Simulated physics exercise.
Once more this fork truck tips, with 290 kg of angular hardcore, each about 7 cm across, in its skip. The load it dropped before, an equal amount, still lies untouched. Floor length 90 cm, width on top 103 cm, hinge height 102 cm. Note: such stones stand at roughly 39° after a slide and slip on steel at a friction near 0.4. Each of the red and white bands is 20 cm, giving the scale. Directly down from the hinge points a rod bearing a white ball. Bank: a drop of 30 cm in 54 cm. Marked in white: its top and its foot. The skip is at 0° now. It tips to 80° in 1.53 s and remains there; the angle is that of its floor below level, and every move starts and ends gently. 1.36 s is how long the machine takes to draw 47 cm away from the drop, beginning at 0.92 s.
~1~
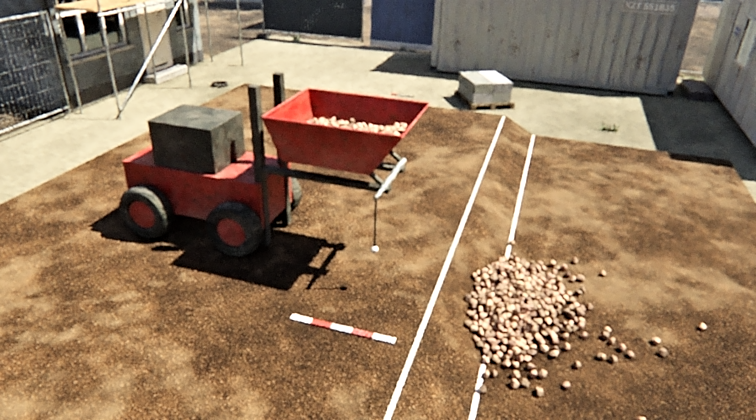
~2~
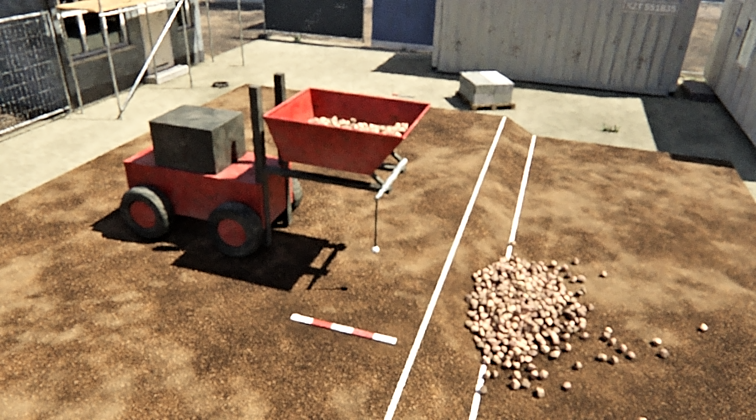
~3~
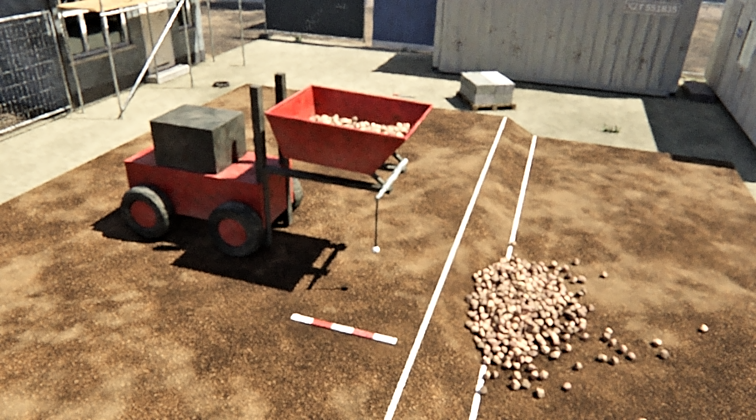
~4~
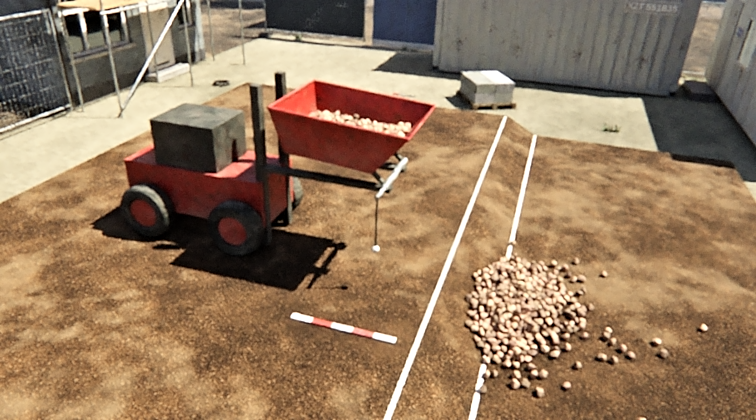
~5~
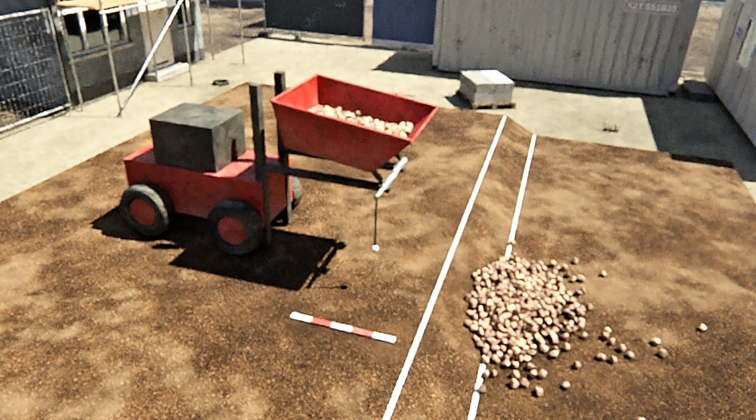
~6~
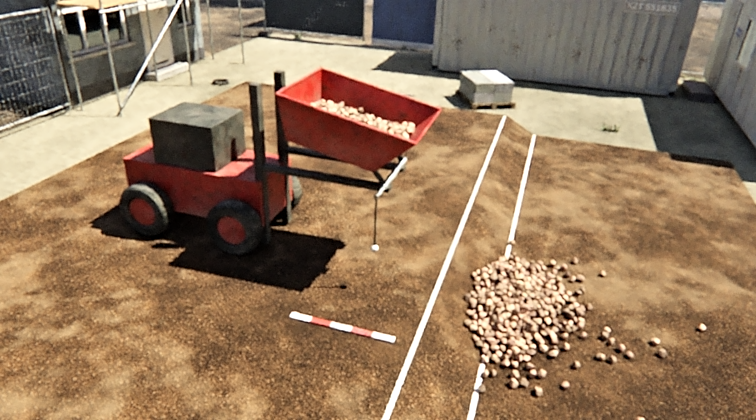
A red skip of stones on a small forklift slowly tilts down toward the right.
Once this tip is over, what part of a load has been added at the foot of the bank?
Roughly 16 per cent.
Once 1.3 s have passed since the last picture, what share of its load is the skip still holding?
65 % still inside.
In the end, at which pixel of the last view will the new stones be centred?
Roughly pixel (469, 275) in the last view.
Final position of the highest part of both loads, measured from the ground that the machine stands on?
Roughly 20 cm higher than the ground.
Then, 0.8 s after the last picture the floor is at 68°; in per cent of one load, 100 in the skip, 20 on the top or the slope, 80 at the foot of the bank; the foremost stones are at (642, 354).
Then, 1.3 s after the last picture the floor is at 80°; in per cent of one load, 63 in the skip, 57 on the top or the slope, 80 at the foot of the bank; the foremost stones are at (642, 354).
Then, 2.4 s after the last picture the floor is at 80°; in per cent of one load, 3 in the skip, 101 on the top or the slope, 96 at the foot of the bank; the foremost stones are at (642, 354).
Then, 4.9 s after the last picture the floor is at 80°; in per cent of one load, 0 in the skip, 104 on the top or the slope, 96 at the foot of the bank; the foremost stones are at (642, 354). Net gain at the foot of the bank, 16.
